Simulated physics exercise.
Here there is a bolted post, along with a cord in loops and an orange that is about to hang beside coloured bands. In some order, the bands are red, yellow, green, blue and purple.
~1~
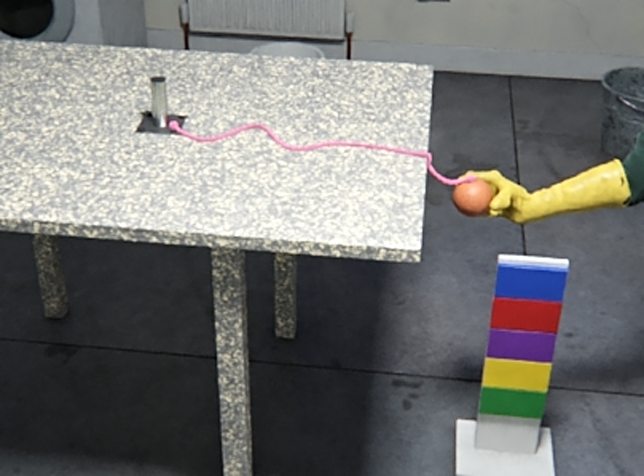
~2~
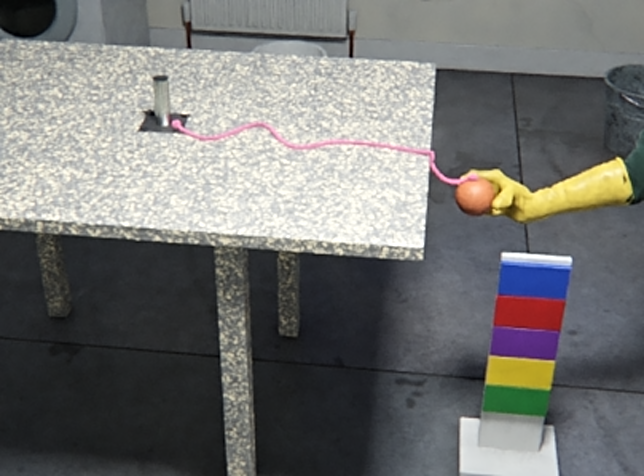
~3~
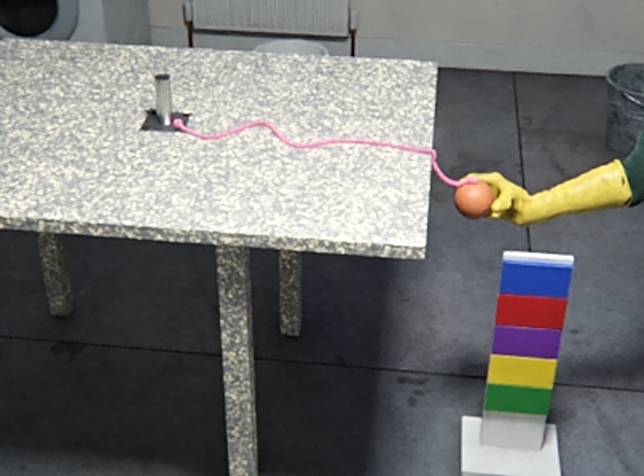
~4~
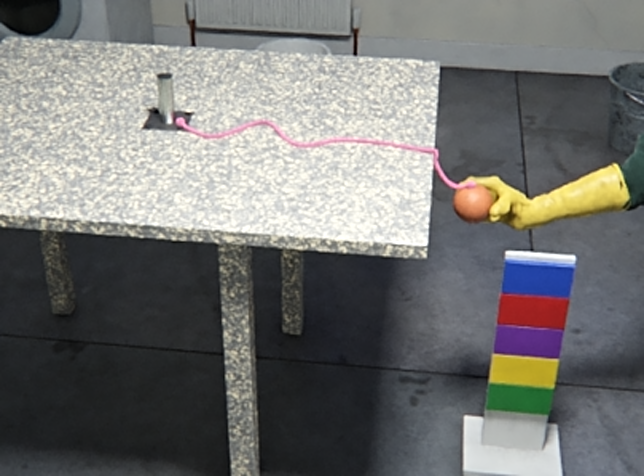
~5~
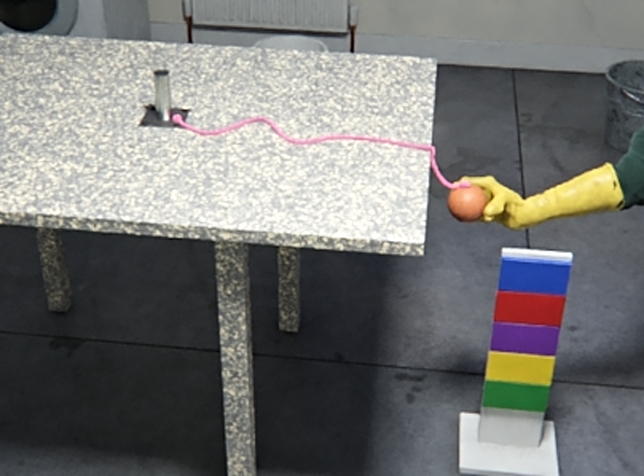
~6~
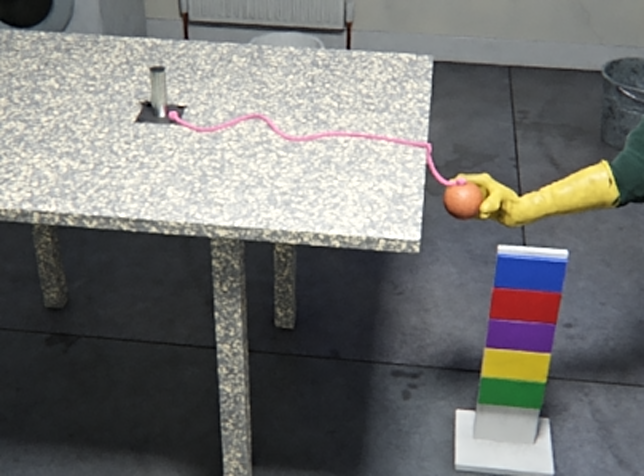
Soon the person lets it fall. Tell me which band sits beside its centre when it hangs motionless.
The blue one sits beside it.
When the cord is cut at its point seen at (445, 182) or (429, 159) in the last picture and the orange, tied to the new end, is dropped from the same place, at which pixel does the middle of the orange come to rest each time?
(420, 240) and (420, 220).
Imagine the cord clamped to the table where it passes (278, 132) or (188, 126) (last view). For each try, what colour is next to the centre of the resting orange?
Note: Try 1 none, it hangs higher; try 2 blue.
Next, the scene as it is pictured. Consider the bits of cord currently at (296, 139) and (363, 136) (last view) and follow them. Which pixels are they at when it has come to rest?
First: (345, 136). Second: (415, 144).
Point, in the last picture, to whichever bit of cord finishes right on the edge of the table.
It's the bit near (376, 138).
Early on, orange near (396, 258); level with blue.
Midway, orange near (433, 265); level with blue.
Finally, orange near (417, 264); level with blue. At blue.
